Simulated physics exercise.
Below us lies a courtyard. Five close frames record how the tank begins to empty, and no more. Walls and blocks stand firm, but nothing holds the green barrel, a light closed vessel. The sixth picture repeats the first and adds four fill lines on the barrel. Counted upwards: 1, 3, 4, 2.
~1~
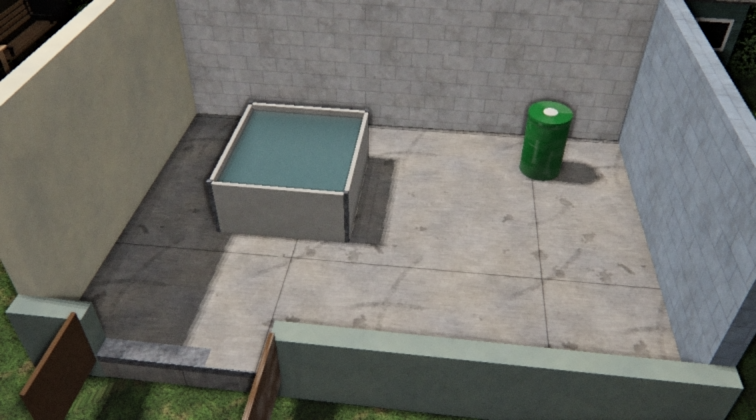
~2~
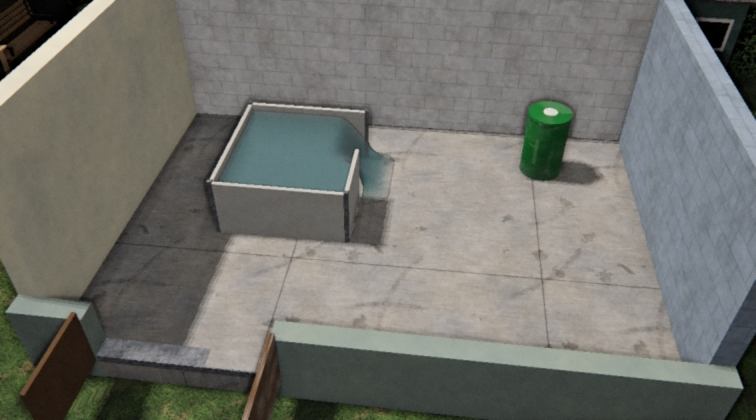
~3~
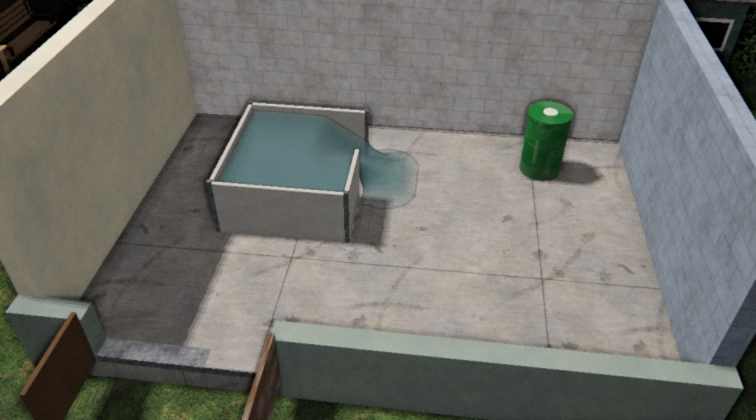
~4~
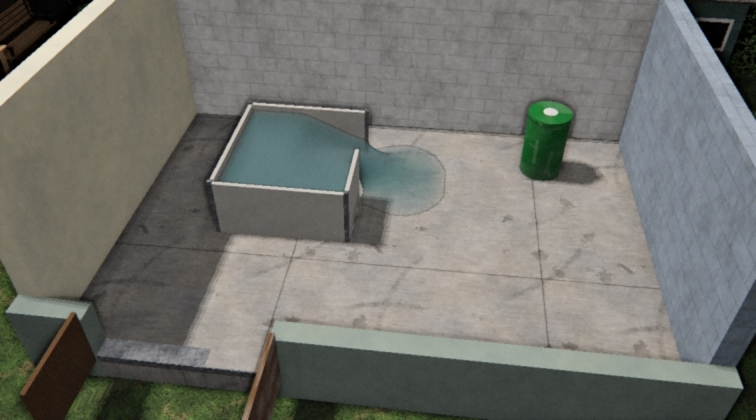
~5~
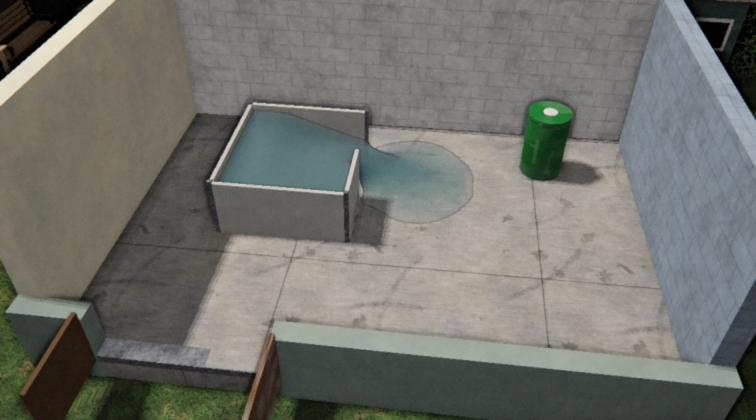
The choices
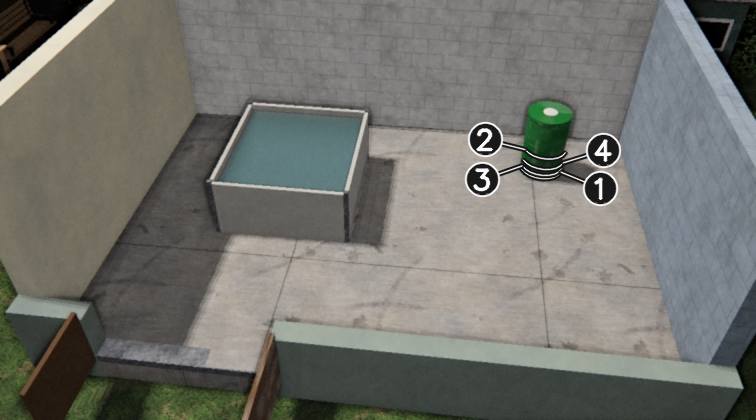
In the video, a raised rectangular tank full of water stands in a walled courtyard near a green barrel; part of its right side opens, and water pours through the gap, spreading rightward across the paved ground in a widening, rounded pool.
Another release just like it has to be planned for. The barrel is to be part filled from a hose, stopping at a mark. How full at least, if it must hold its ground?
2.
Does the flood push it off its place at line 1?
Yes, it does.
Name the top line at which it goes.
The answer is 4.
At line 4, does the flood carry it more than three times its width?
No, less.
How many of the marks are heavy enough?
One of them.
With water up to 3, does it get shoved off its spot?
Yes, that goes wrong.
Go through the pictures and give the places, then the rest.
In the first picture, lid of the green barrel at (551, 113); tank full, its middle at (295, 150); open gate at (183, 314).
In the second picture, 1 % of the ground under water, its edge towards the barrel at (386, 160).
In the third picture, 3 % of the ground under water, its edge towards the barrel at (412, 168).
In the fourth picture, 5 % of the ground under water, its edge towards the barrel at (439, 173).
In the fifth picture, lid of the green barrel at (551, 113); 8 % of the ground under water, its edge towards the barrel at (463, 167).
In white, 1 at (542, 178); 2 at (546, 159); 3 at (542, 175); 4 at (544, 169); from the bottom up 1, 3, 4, 2.
For line 1, it is pushed about 6 times its own width away.
For line 2, it does not move.
For line 3, it is pushed about 4 times its own width away.
For line 4, it is pushed about its own width away.
